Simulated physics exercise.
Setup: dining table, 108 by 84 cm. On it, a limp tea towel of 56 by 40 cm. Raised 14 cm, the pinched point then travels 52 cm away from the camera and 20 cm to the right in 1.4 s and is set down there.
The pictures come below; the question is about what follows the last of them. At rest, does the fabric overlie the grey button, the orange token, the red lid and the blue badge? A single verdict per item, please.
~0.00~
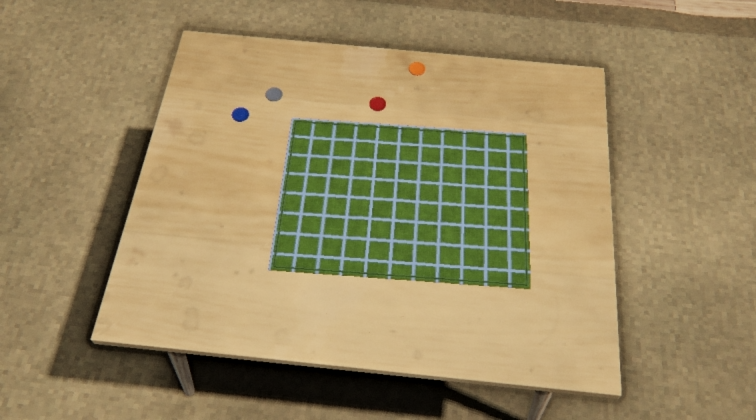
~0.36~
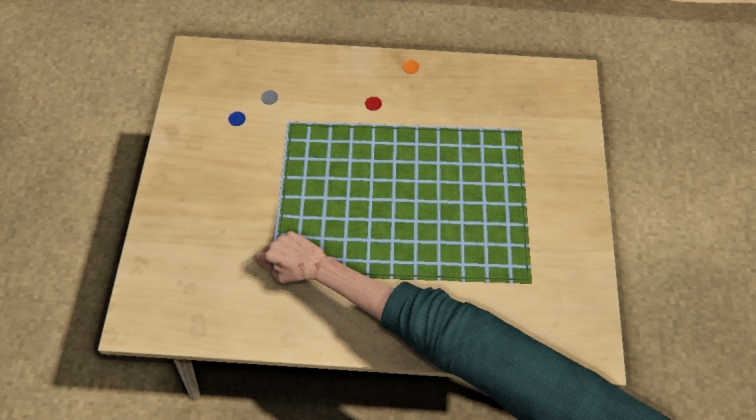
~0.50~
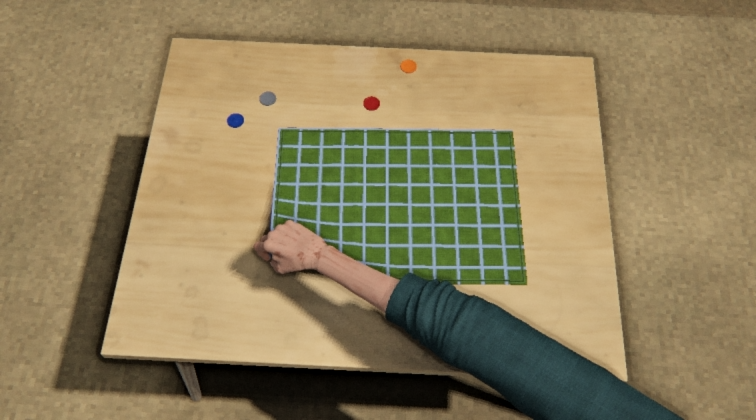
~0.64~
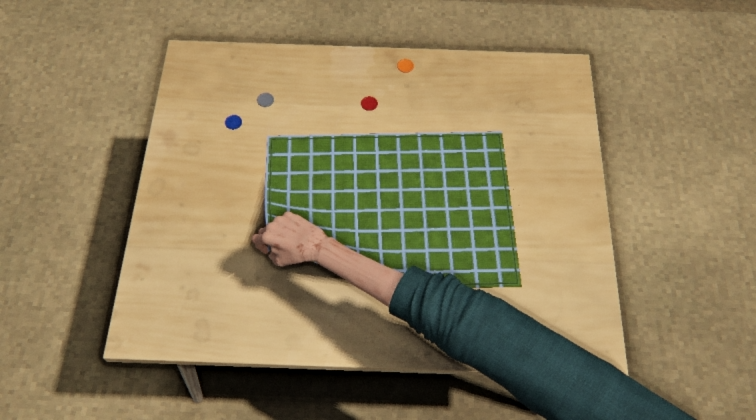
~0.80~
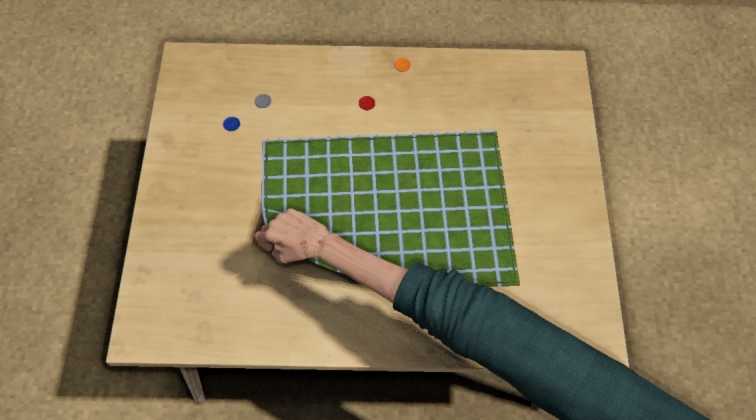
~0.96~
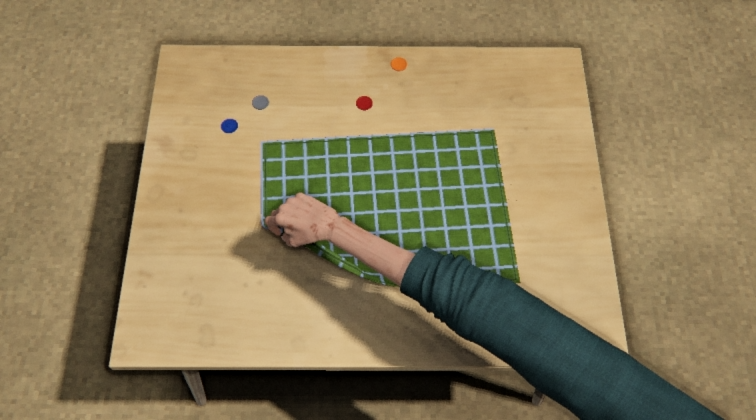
In order: The grey button still shows; the orange token stays uncovered; the red lid gets covered; the blue badge stays uncovered.
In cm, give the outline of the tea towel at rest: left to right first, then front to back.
Roughly 60 cm wide by 46 cm deep.
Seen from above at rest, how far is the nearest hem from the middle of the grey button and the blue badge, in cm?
Roughly 9 cm, then 10 cm.
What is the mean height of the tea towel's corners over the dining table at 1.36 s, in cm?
Mean corner height at that time: Approx. 4 cm.
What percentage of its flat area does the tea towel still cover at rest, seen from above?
Some 60 per cent.
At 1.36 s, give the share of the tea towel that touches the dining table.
I'd put it at close to 75 per cent.
After 1.4 s, 75 % of it is down, spanning 59 by 40 cm, above no small thing.
After 1.8 s, 50 % of it is down, spanning 61 by 39 cm, above no small thing.
After 2.2 s, 45 % of it is down, spanning 61 by 42 cm, above red lid.
After 2.6 s, 55 % of it is down, spanning 61 by 43 cm, above red lid.
After 3.6 s, 55 % of it is down, spanning 61 by 47 cm, above red lid.
